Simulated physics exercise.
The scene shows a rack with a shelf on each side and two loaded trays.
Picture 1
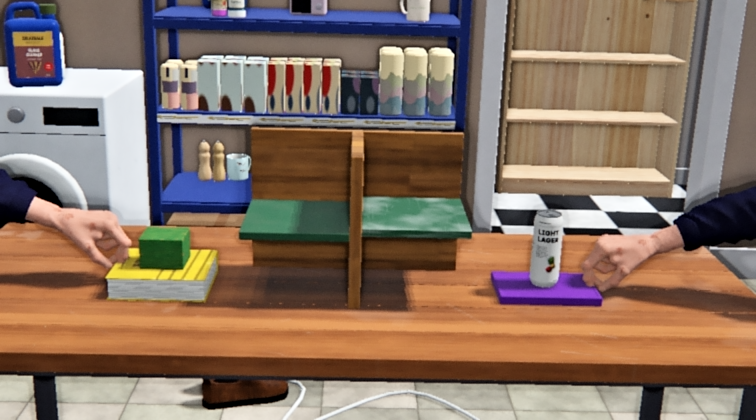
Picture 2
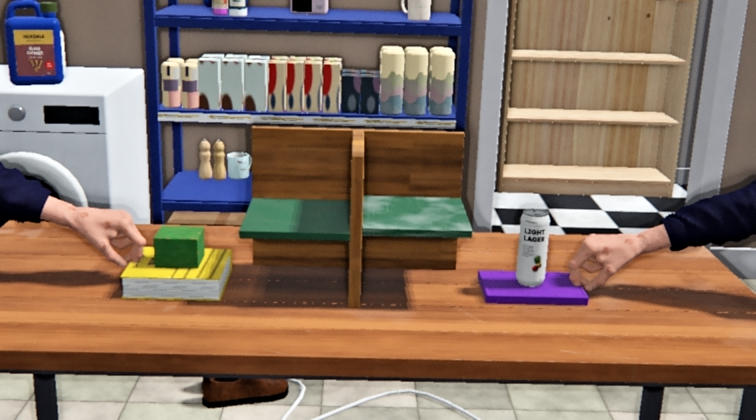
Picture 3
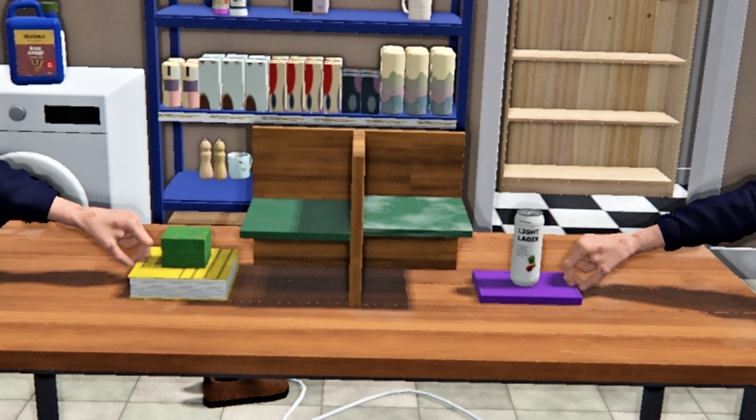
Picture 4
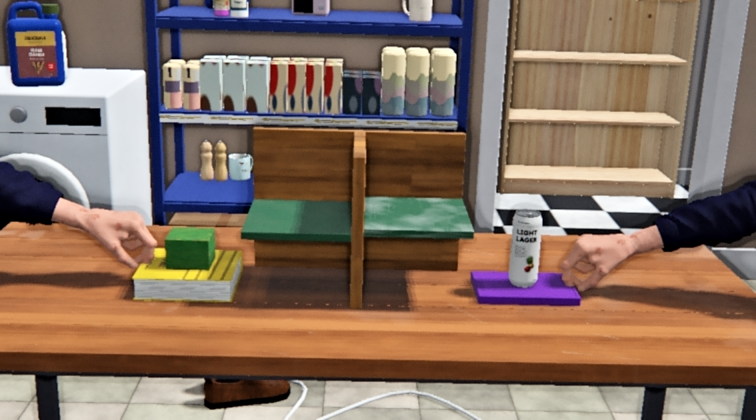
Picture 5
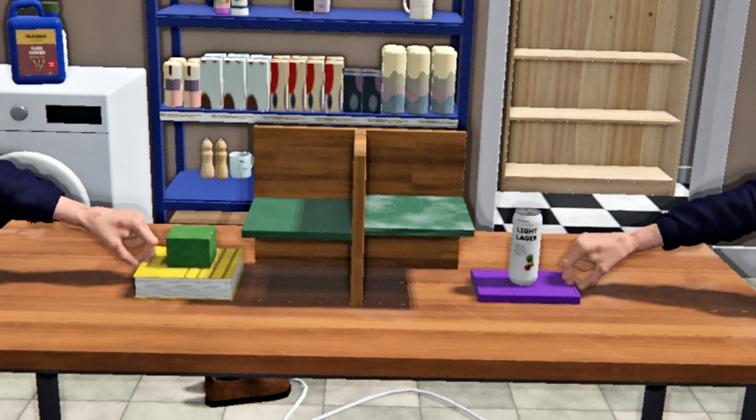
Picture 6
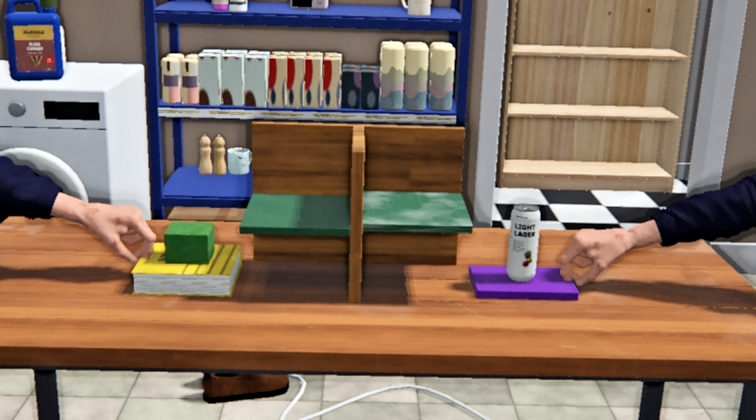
On a wooden table, two hands slide a loaded book and tray slightly inward.
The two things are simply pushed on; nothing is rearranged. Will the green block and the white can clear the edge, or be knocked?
The green block passes below; the white can is knocked back.
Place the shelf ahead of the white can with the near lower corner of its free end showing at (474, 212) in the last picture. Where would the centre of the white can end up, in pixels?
Settles at approximately (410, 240) in the last view.
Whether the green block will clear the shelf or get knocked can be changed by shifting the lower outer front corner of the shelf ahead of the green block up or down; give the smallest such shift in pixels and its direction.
Down, by 12 pixels.
Then, 1.18 s after the last picture, green block riding along near (235, 244); white can riding along near (478, 241).
Then, 1.78 s after the last picture, green block riding along near (265, 245); white can tipped 41° from how it was near (472, 242).
Then, 1.94 s after the last picture, green block riding along near (274, 245); white can on its side near (488, 265).
At rest, the green block clears the shelf, near (293, 246); the white can strikes the shelf, near (480, 267).
